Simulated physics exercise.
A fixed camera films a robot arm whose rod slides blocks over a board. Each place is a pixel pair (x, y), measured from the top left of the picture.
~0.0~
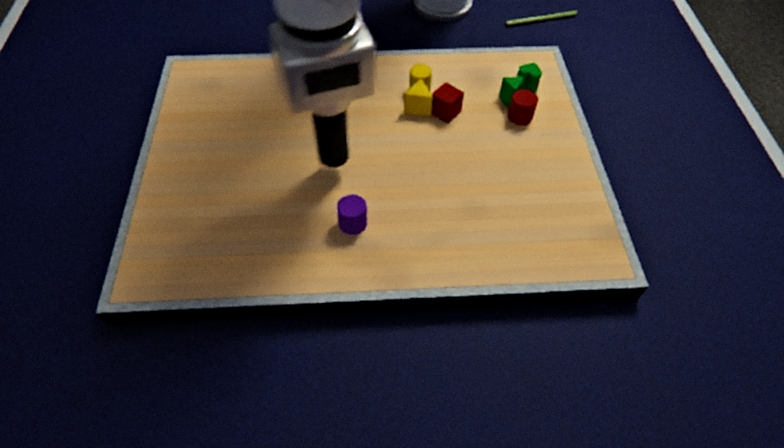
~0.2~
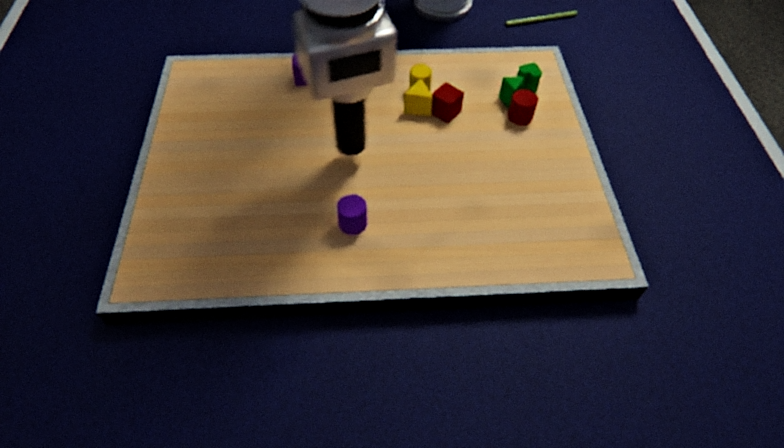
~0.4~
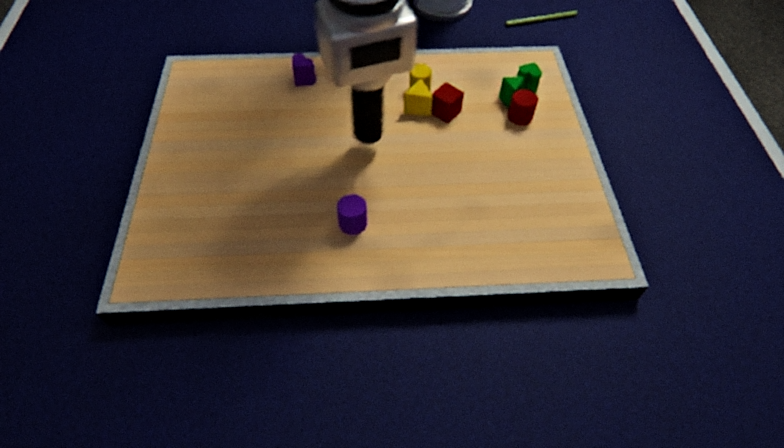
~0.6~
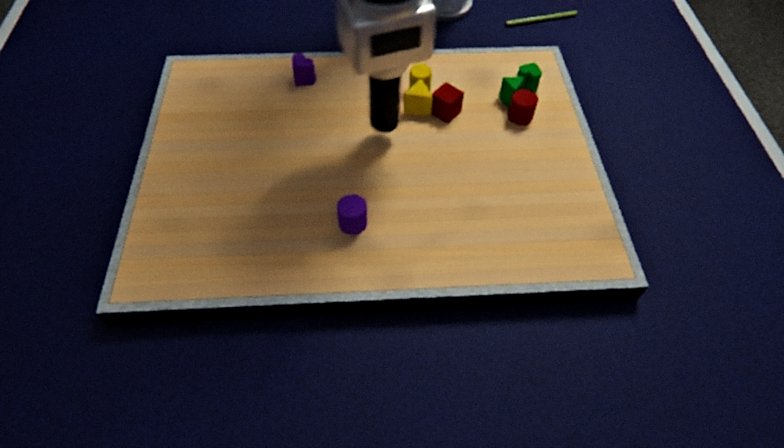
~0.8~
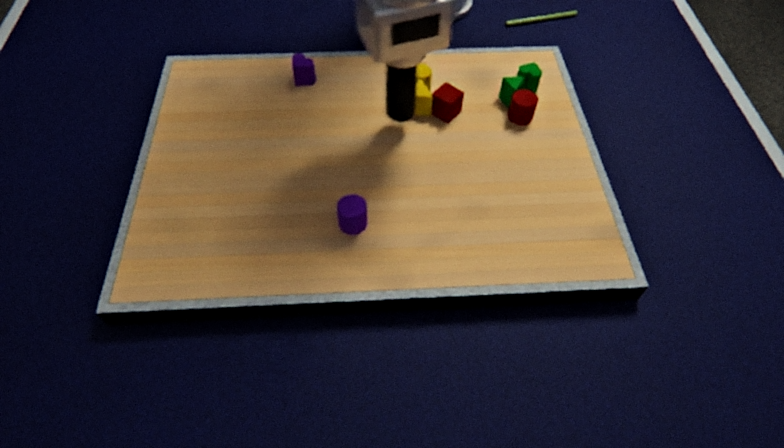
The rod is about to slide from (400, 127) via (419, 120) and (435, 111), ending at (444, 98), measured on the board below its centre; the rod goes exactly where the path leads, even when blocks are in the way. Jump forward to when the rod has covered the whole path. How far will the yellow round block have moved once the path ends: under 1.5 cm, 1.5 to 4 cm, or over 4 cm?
Movement: 1.5 to 4 cm.
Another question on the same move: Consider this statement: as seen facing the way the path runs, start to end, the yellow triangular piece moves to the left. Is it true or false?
That statement is accurate.
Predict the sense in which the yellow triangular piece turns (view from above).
Top view: Counterclockwise.
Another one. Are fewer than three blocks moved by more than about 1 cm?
No
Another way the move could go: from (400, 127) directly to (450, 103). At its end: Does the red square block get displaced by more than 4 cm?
Yes - that is the case.
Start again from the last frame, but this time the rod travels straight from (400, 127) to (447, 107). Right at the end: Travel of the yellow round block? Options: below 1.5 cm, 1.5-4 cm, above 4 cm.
I reckon it covers less than 1.5 cm.
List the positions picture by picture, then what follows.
In the first frame, rod tip at (334, 157); block tops, yellow triangular piece at (420, 89); yellow round block at (421, 70); red square block at (448, 92).
In the second frame, rod at (351, 145); blocks unchanged.
In the third frame, rod at (368, 134); blocks unchanged.
In the fourth frame, rod at (384, 123); blocks unchanged.
In the fifth frame, rod at (400, 112); yellow triangular piece at (420, 89); yellow round block at (421, 70); red square block at (448, 92).
The first path, step by step. Halfway along, rod at (430, 101); yellow triangular piece at (429, 81); yellow round block at (422, 66); red square block at (457, 90), turned 30° clockwise.
At the end, rod at (446, 83); yellow triangular piece at (439, 64), turned 35° anticlockwise; yellow round block at (420, 61); red square block at (473, 82), turned 70° clockwise.
